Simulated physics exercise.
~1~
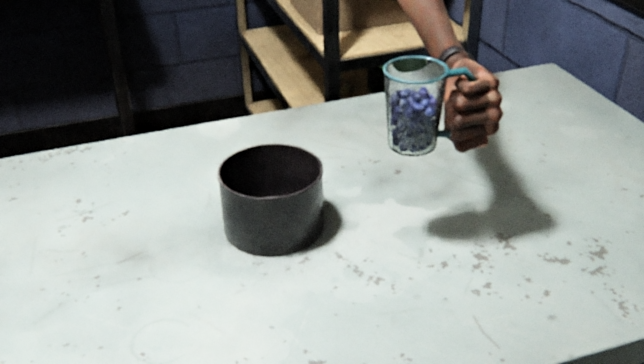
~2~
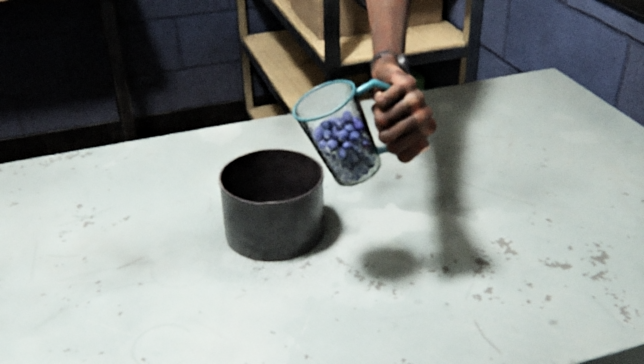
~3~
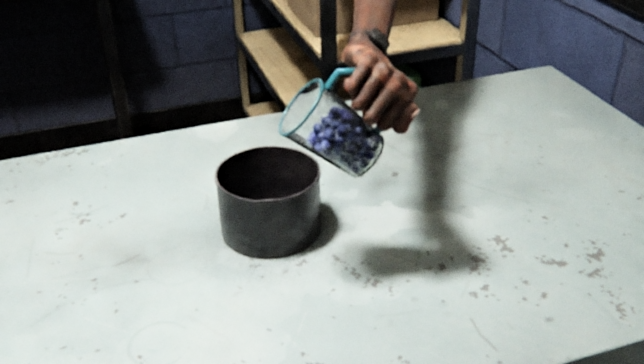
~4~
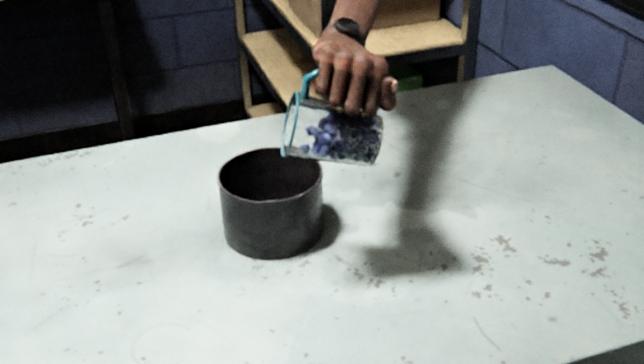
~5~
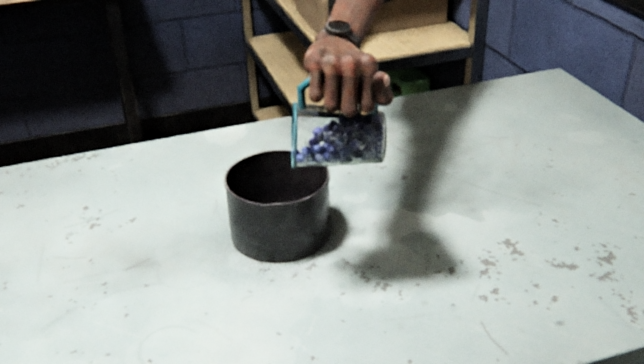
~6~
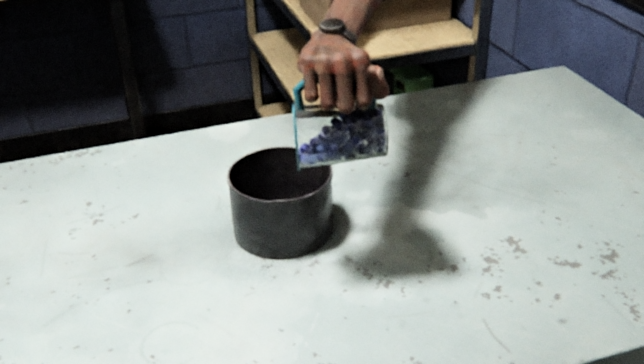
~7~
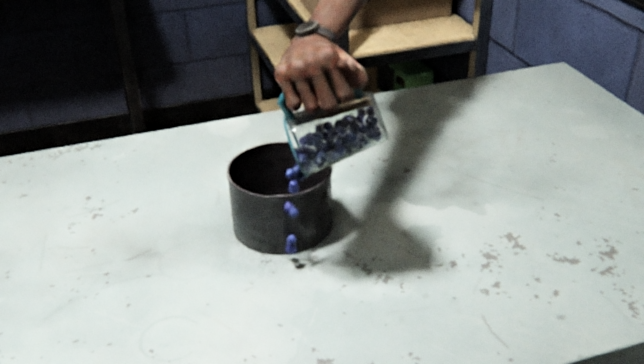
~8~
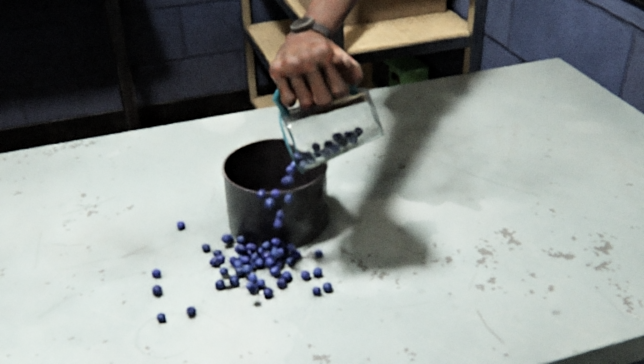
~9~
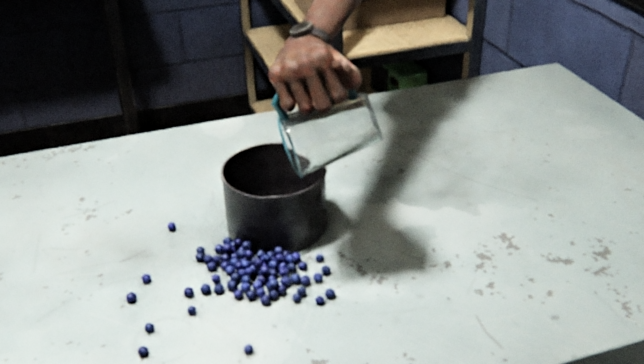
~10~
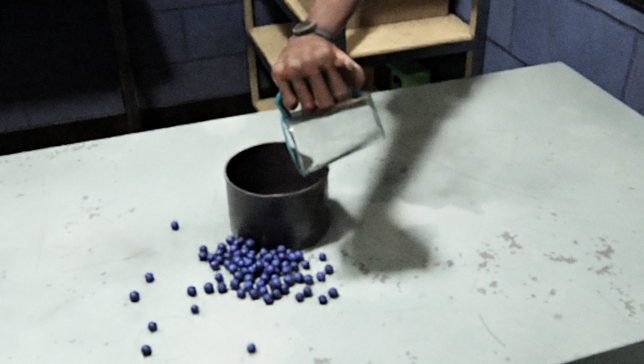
Blueberries spill from a cup tipped by a hand, landing on the table beside a dark pot.
